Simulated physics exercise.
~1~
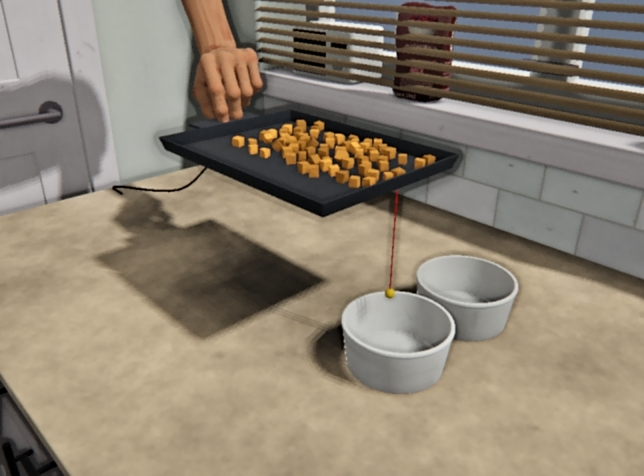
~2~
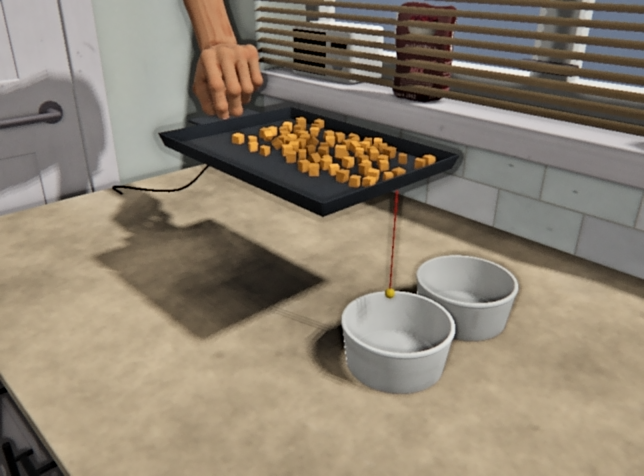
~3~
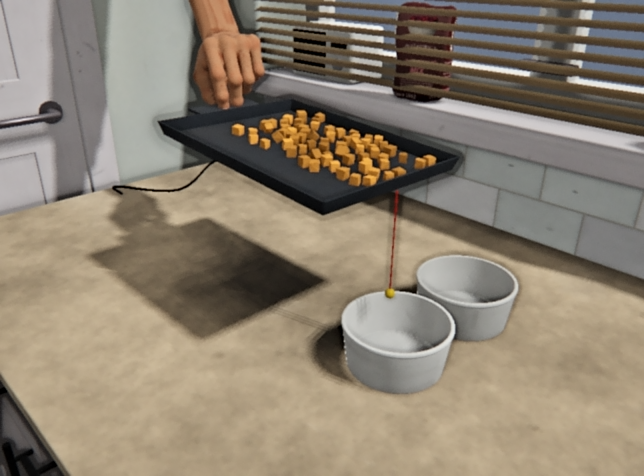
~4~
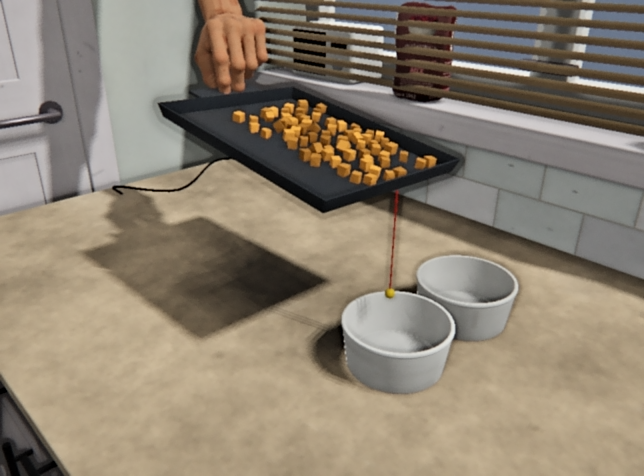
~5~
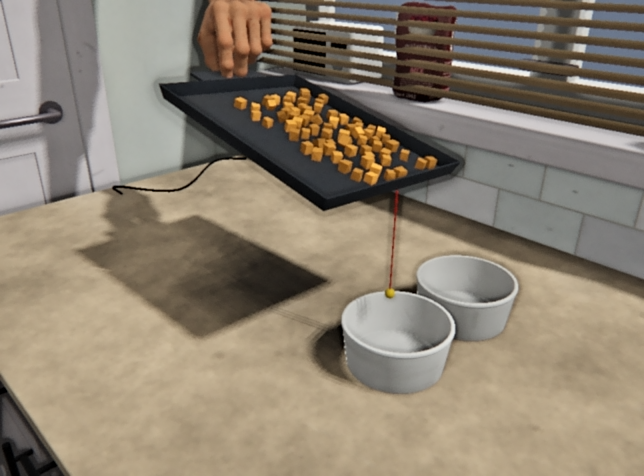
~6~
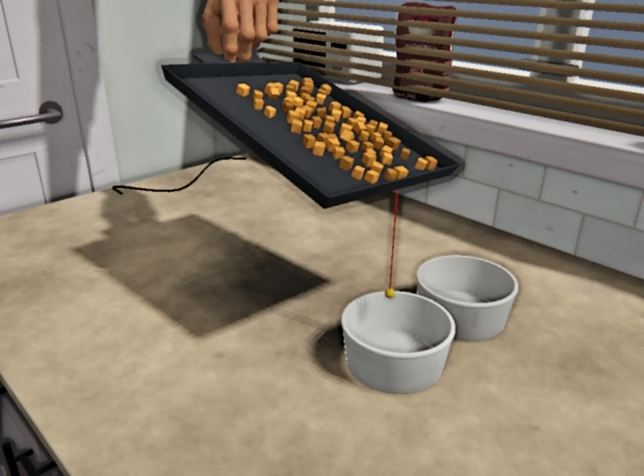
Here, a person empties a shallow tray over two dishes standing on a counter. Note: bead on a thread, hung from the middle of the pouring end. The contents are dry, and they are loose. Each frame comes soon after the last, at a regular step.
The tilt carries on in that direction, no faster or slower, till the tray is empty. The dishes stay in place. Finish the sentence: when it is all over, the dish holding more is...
The right one.
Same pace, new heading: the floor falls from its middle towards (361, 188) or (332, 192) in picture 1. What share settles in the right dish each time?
0 % and 0 %.
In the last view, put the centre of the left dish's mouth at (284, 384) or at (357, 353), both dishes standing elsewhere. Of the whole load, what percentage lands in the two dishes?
0 and 70 in a hundred, in turn.
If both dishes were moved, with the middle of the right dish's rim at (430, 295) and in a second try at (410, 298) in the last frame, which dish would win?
For the first place, the dish on the right side; for the second, the dish on the right side.
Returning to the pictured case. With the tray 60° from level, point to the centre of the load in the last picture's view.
Its middle sits at about pixel (415, 147).
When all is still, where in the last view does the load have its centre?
(468, 320).
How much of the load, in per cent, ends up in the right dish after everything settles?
I'd put that share near 60 per cent.
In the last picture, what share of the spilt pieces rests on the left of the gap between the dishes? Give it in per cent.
Close to 10 per cent of the spill, I think.
Just after the last frame, tray tipped steeply; every one on the tray.
A moment on, tray tipped right over; almost all on the tray; just a few in the right dish; about a tenth in the air.
Further on, tray tipped past a quarter turn; roughly a quarter in the left dish; roughly two thirds in the right dish; roughly a quarter outside both.
When it is over, tray tipped past a quarter turn; roughly a quarter in the left dish; roughly two thirds in the right dish; roughly a quarter outside both.
